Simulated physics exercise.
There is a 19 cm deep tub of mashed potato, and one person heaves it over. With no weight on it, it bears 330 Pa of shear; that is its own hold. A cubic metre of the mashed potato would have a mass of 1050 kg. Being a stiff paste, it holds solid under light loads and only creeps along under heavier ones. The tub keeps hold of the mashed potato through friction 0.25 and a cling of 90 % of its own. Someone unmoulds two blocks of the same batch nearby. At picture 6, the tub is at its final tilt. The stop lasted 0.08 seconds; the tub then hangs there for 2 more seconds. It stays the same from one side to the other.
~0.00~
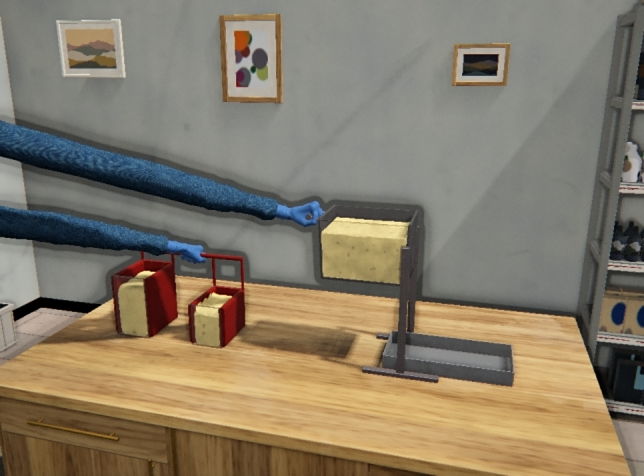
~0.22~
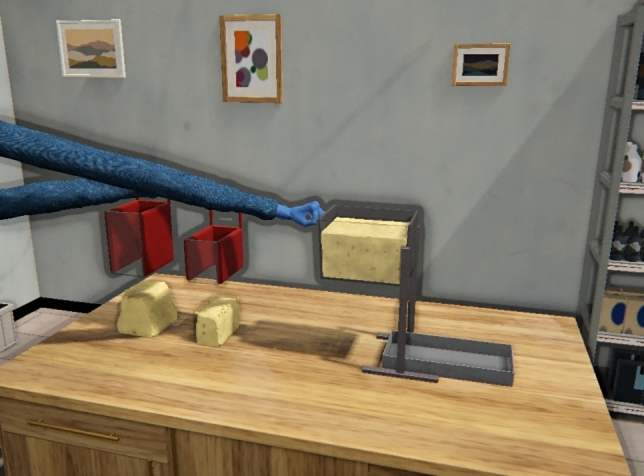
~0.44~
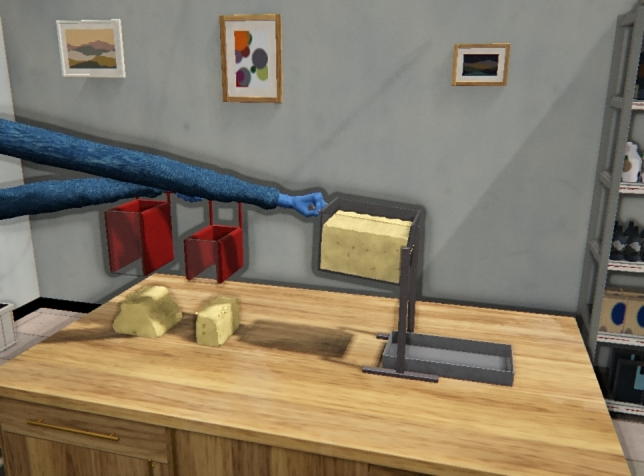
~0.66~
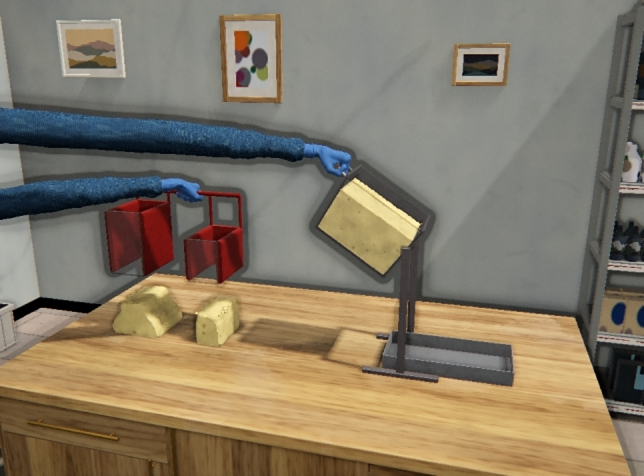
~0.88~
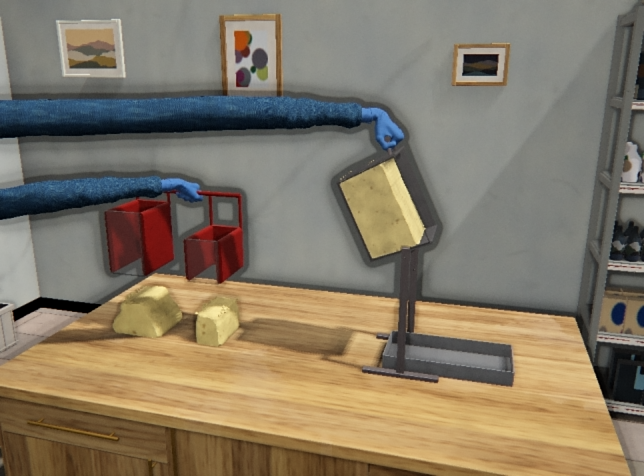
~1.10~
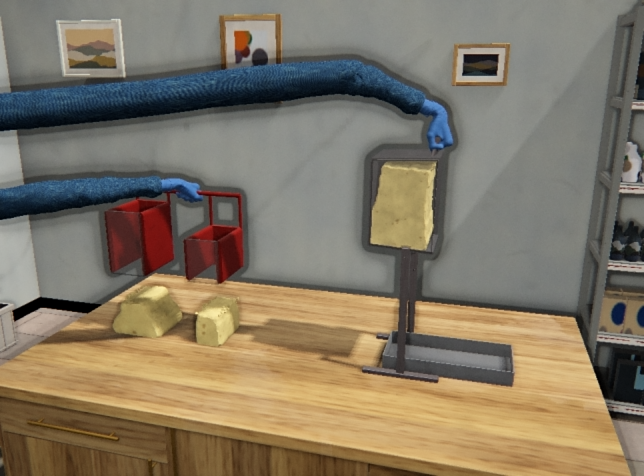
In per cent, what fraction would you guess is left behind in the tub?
My guess is 37 per cent.
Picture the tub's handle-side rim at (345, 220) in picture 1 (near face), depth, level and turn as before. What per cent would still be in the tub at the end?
In that case close to 55 %.
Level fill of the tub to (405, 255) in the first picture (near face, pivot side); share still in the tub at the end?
In that case, around 60 percent.
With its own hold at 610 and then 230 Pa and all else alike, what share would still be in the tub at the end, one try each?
Respectively, close to 50 % and close to 30 %.
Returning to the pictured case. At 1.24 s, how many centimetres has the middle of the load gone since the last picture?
Around 7 cm.
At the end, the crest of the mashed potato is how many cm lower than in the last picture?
About 16 cm.
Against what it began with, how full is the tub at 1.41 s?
Some 45 per cent.
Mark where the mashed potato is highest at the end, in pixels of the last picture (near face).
Somewhere near (391, 219) in the last view.
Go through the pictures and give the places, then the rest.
In the first frame, handle-side rim at (321, 219), tilt 0 degrees; highest point of the mashed potato at (394, 237); test blocks 19 cm, 12 cm high (left to right).
In the second frame, handle-side rim at (321, 219), tilt 0 degrees; highest point of the mashed potato at (394, 237); test blocks 15 cm, 12 cm high (left to right).
In the third frame, handle-side rim at (323, 211), tilt 6 degrees; highest point of the mashed potato at (328, 225); test blocks 13 cm, 12 cm high (left to right).
In the fourth frame, handle-side rim at (348, 177), tilt 33 degrees; highest point of the mashed potato at (345, 191); test blocks 13 cm, 12 cm high (left to right).
In the fifth frame, handle-side rim at (395, 157), tilt 65 degrees; highest point of the mashed potato at (380, 166); test blocks 13 cm, 12 cm high (left to right).
In the sixth frame, handle-side rim at (438, 161), tilt 90 degrees; highest point of the mashed potato at (386, 166); test blocks 13 cm, 12 cm high (left to right).
By 1.24 s, the tub is at 90 degrees and holds 78 %.
By 1.41 s, the tub is at 90 degrees and holds 43 %.
By 1.58 s, the tub is at 90 degrees and holds 37 %.
By 1.75 s, the tub is at 90 degrees and holds 37 %.
By 3.10 s, at the end, the tub is at 90 degrees and holds 37 %.
